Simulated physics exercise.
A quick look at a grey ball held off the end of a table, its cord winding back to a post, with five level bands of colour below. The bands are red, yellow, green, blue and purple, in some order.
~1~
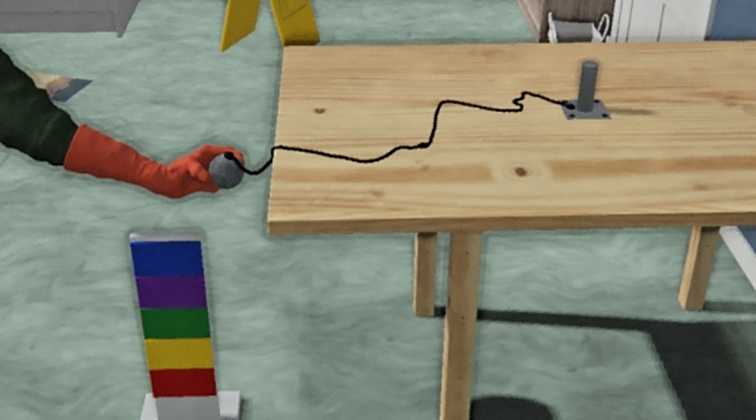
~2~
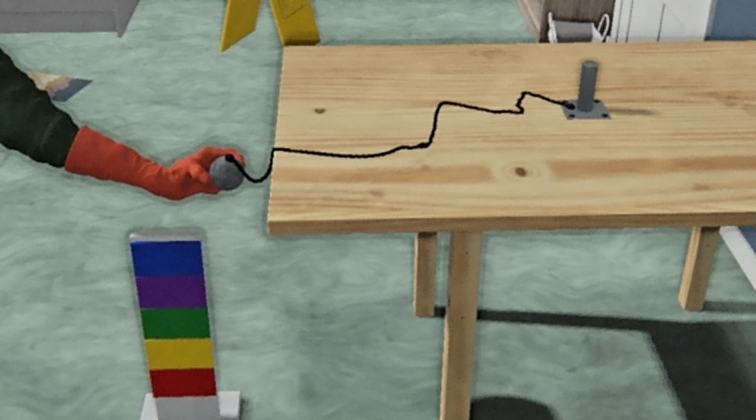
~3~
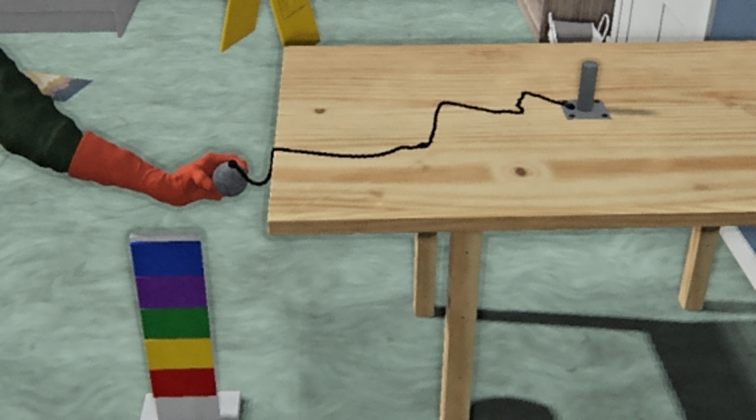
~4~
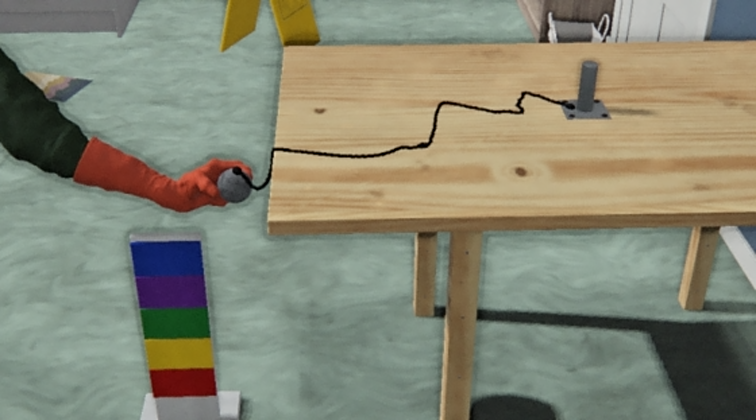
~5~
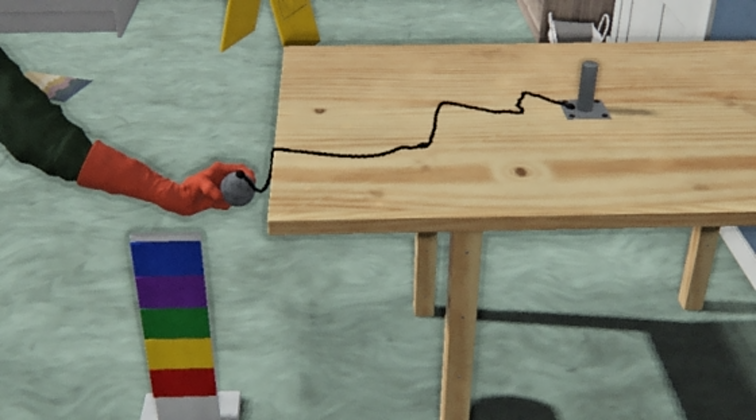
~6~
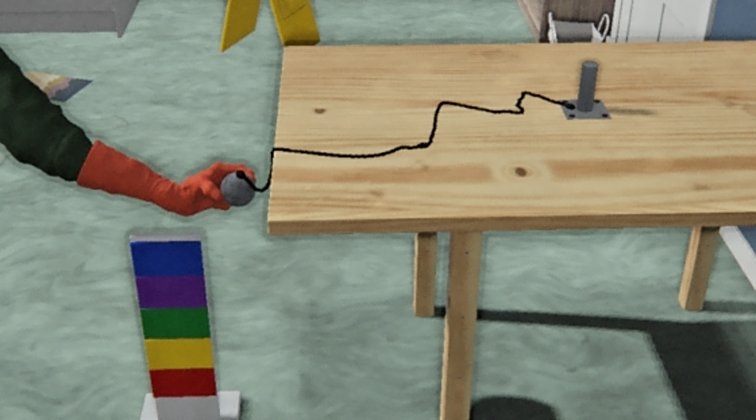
The footage shows a gloved hand holding a grey ball beyond the left edge of a wooden table, its dark cord winding back to a post; the hand shifts the ball slightly down and right above coloured bands, then stays still.
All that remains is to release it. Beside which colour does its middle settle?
The cord holds its middle at yellow.
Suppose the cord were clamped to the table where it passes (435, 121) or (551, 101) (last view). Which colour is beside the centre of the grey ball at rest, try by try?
In that order: Purple; yellow.
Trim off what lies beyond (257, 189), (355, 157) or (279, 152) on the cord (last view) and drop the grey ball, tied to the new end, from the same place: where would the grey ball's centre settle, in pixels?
In that order: (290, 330), (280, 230) and (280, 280).
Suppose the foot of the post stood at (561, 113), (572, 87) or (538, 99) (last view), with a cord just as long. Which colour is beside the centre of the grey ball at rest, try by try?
One after the other, red; yellow; red.
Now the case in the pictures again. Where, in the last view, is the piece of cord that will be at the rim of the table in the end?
At (420, 145), roughly.
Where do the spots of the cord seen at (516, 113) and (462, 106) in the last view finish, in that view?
About (459, 116), and the other about (403, 119).
Early on, ball near (285, 316); level with green.
Midway, ball near (291, 331); level with yellow.
Finally, ball near (291, 337); level with yellow. At yellow.
